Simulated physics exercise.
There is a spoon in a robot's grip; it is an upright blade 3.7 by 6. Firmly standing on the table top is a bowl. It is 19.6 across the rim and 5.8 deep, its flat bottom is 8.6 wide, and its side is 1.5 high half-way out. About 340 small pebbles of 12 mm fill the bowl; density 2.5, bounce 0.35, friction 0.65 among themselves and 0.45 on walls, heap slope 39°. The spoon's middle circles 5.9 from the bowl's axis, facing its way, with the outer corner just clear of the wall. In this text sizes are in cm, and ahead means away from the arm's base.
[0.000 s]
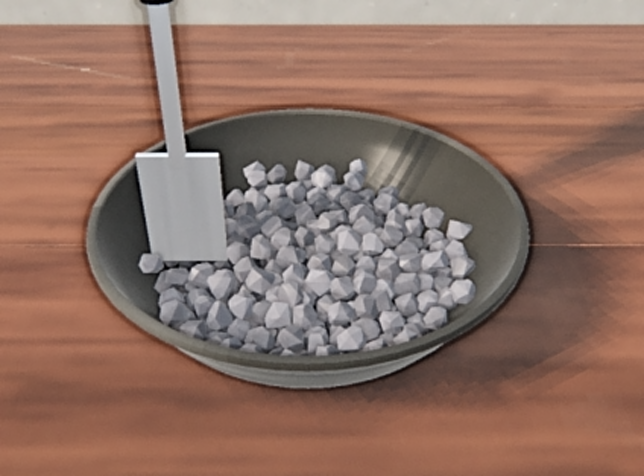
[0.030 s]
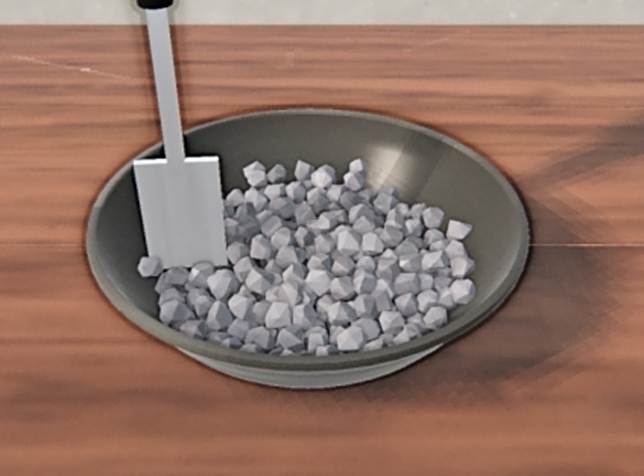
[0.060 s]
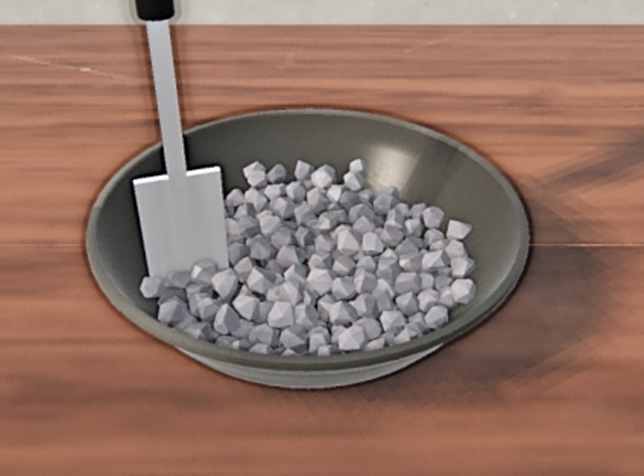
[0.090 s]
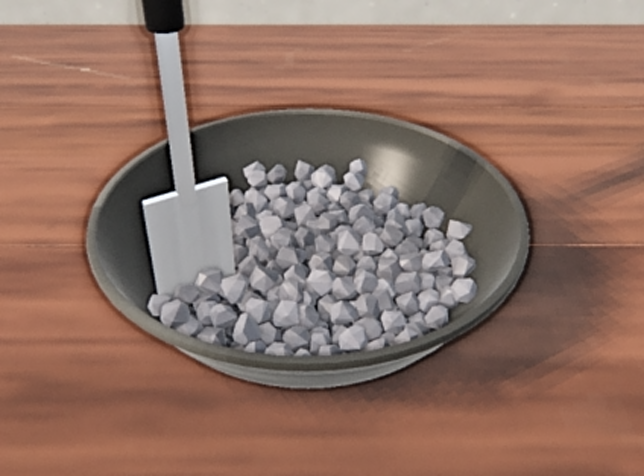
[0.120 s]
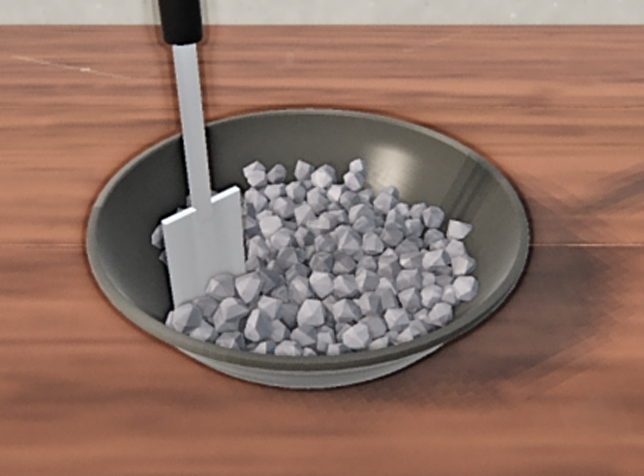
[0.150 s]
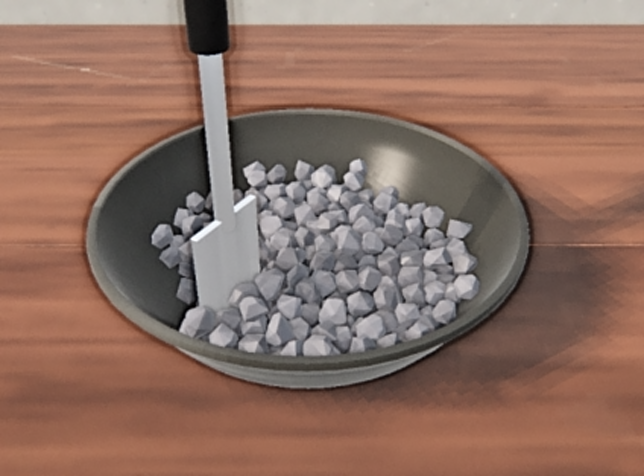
A flat silver blade on a thin shaft with a black handle moves in a short arc through a wide bowl, seen from above at an angle by a still camera. The dark grey-green bowl, heaped with small, pale grey faceted pebbles, stands on a reddish-brown wooden table before a pale background. From the left side, the upright blade sweeps toward the near side and rightward, turning as it goes and pushing nearby pebbles slightly, while the bowl stays still.
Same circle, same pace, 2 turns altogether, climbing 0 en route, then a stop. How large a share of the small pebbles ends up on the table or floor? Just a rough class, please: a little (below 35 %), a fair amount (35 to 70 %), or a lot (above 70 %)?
A little.
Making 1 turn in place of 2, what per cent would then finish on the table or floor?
15 %.
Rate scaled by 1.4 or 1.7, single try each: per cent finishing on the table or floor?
I'd expect near 35 per cent, then near 45 per cent.
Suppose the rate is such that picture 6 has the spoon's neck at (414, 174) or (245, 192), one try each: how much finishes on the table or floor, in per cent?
Around 50 and 35 percent, in that order.
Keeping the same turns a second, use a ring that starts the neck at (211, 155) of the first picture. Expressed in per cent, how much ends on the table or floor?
30 %.
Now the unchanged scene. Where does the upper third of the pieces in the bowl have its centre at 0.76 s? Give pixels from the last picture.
I'd put its middle near (181, 215).
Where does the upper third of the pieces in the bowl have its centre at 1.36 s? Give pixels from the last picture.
Near (356, 182).
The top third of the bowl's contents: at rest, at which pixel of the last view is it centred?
Around (241, 271).
After 0.76 s, 318° round, highest piece 8 above the table; 312 in the bowl, 29 on the table or floor, 4 in flight or on the tool.
After 1.36 s, 220° round, highest piece 8 above the table; 273 in the bowl, 69 on the table or floor, 3 in flight or on the tool.
After 1.87 s, 0° round, highest piece 6 above the table; 258 in the bowl, 87 on the table or floor.
After 2.57 s, 0° round, highest piece 6 above the table; 258 in the bowl, 87 on the table or floor.
In the end, 258 in the bowl, 87 on the table or floor. That is 25 % on the table or floor.
